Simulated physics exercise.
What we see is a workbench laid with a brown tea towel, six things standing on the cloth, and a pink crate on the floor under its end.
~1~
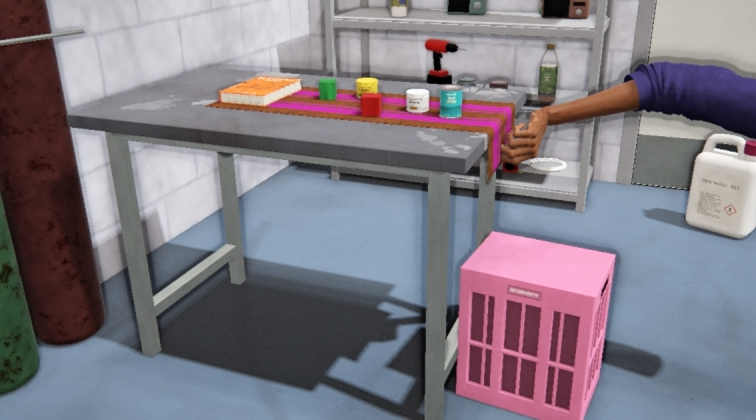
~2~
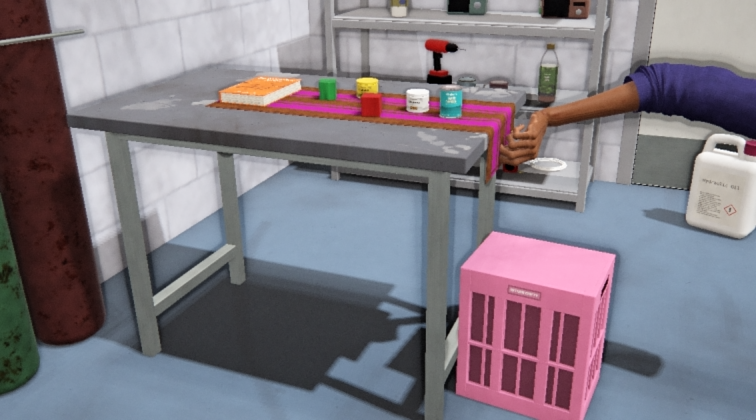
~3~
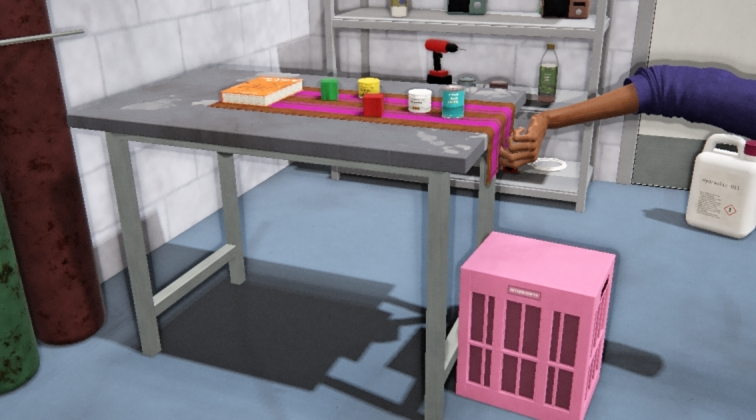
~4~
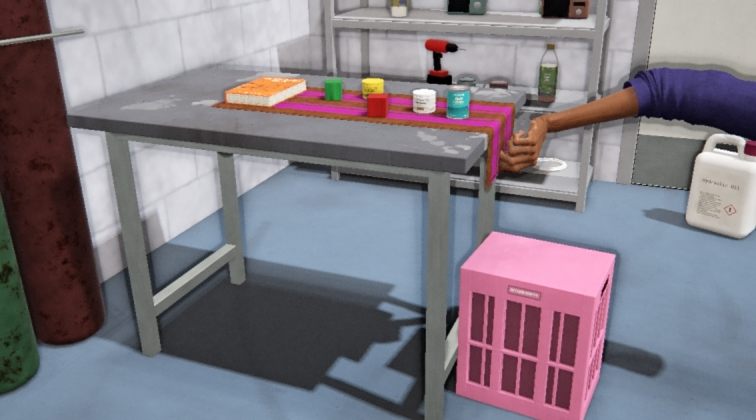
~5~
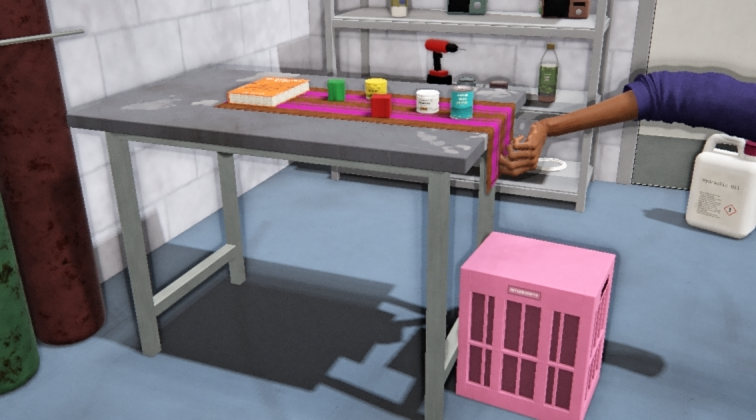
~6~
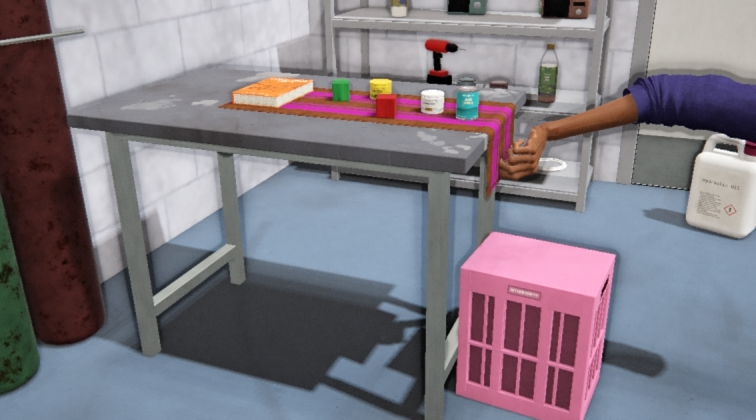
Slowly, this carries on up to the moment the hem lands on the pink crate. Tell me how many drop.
The tally of things that come off will be two.
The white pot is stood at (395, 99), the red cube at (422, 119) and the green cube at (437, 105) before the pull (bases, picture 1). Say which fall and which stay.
The white pot ends up still aboard; the red cube ends up knocked off; the green cube ends up knocked off.
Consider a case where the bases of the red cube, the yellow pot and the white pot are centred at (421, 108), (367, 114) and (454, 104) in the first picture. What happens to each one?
Well, the red cube is dislodged, the yellow pot is safe, and the white pot is dislodged.
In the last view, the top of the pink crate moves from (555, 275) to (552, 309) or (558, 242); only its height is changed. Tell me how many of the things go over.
That would make 3 and 1.
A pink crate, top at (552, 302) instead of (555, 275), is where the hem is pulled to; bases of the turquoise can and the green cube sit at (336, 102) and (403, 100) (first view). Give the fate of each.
As for the turquoise can, it stays in place; as for the green cube, it leaves the top.
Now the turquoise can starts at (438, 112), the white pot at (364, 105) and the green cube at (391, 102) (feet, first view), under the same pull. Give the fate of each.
Turquoise can dropped, white pot kept, green cube kept.
A little later, hem near (499, 203); all still up.
Next, hem near (499, 236); turquoise can gone.
When it is over, hem on the crate; turquoise can and white pot gone. The workbench loses two.
